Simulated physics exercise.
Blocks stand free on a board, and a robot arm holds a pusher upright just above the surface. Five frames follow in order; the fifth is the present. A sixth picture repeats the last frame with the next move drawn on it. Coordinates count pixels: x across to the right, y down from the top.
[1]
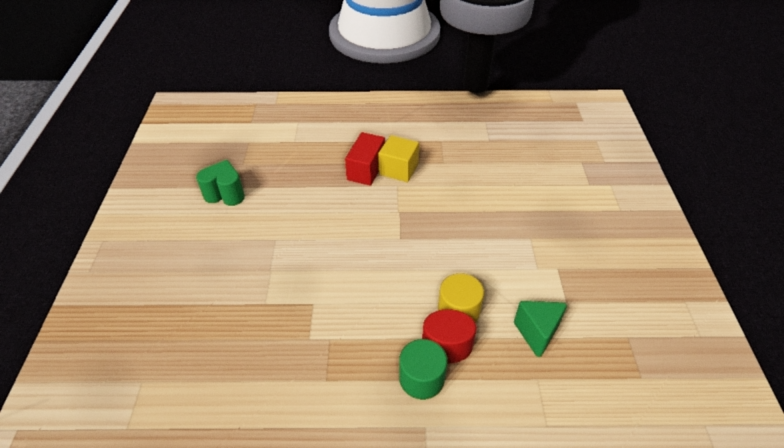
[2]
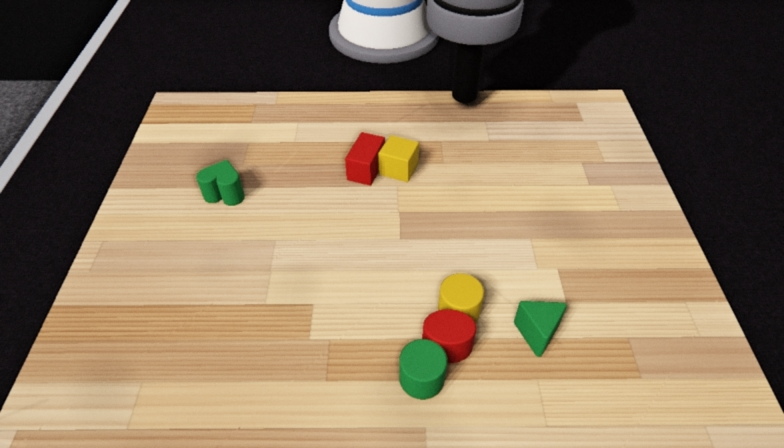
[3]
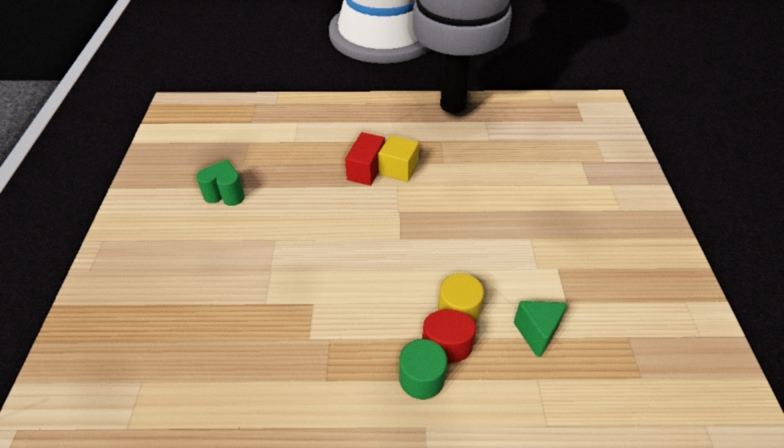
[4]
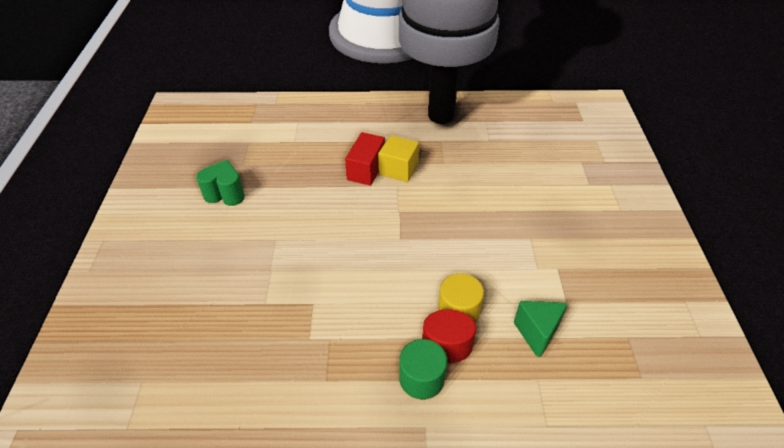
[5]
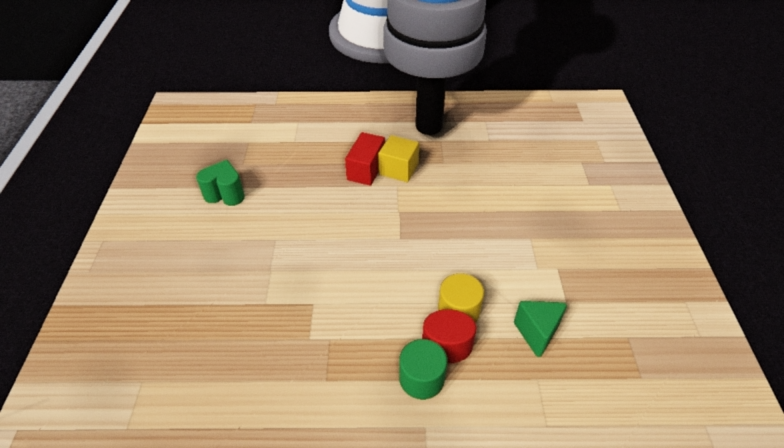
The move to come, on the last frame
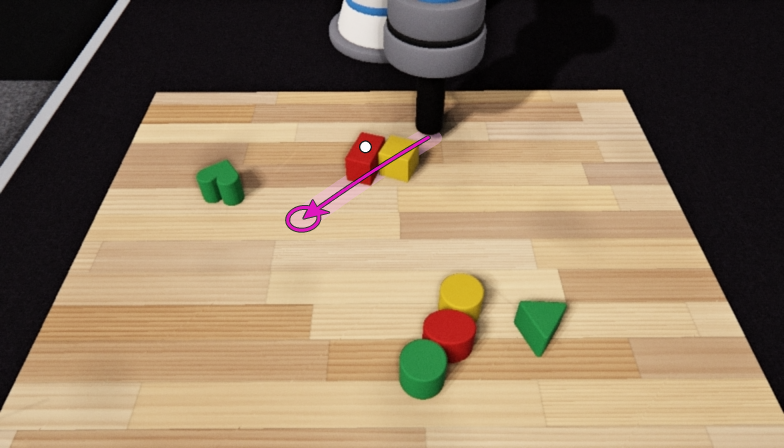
A robot arm moved its black pusher slowly from the far edge of the wooden board toward the viewer and slightly left, nearing the yellow and red blocks, while all the colored blocks stayed still.
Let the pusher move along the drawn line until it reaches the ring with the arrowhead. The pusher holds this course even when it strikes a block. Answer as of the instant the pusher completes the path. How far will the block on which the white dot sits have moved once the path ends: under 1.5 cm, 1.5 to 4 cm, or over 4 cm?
Offset: Above 4 cm.
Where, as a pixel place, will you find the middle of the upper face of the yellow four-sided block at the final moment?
In the picture, it is at (388, 169).
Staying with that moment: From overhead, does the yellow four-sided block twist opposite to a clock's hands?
I believe so.
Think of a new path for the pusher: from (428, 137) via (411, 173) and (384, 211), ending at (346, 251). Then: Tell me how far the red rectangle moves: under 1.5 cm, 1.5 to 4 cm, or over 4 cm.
Result: Under 1.5 cm.
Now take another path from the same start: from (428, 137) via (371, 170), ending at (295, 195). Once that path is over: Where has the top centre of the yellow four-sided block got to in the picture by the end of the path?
(384, 167)
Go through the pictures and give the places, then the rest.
In the first picture, lower end of the pusher at (476, 87), tops of blocks, green heart block at (219, 173), red rectangle at (365, 147), yellow four-sided block at (399, 147).
In the second picture, pusher at (464, 97), blocks as before.
In the third picture, pusher at (453, 107), blocks as before.
In the fourth picture, pusher at (441, 117), blocks as before.
In the fifth picture, pusher at (429, 128), green heart block at (219, 173), red rectangle at (365, 147), yellow four-sided block at (399, 147).
The drawn path runs from (428, 137) directly to (303, 219); the dot is on the red rectangle.
What follows on the original path. One third of the way, pusher at (389, 152); red rectangle at (359, 148), turned 15° anticlockwise; yellow four-sided block at (391, 159), turned 30° anticlockwise.
Two thirds of the way, pusher at (347, 179); red rectangle at (324, 154), turned 15° clockwise; yellow four-sided block at (388, 169), turned 65° anticlockwise.
At the end, pusher at (302, 209); green heart block not moved; red rectangle at (322, 154), turned 20° clockwise; yellow four-sided block at (388, 169), turned 65° anticlockwise.
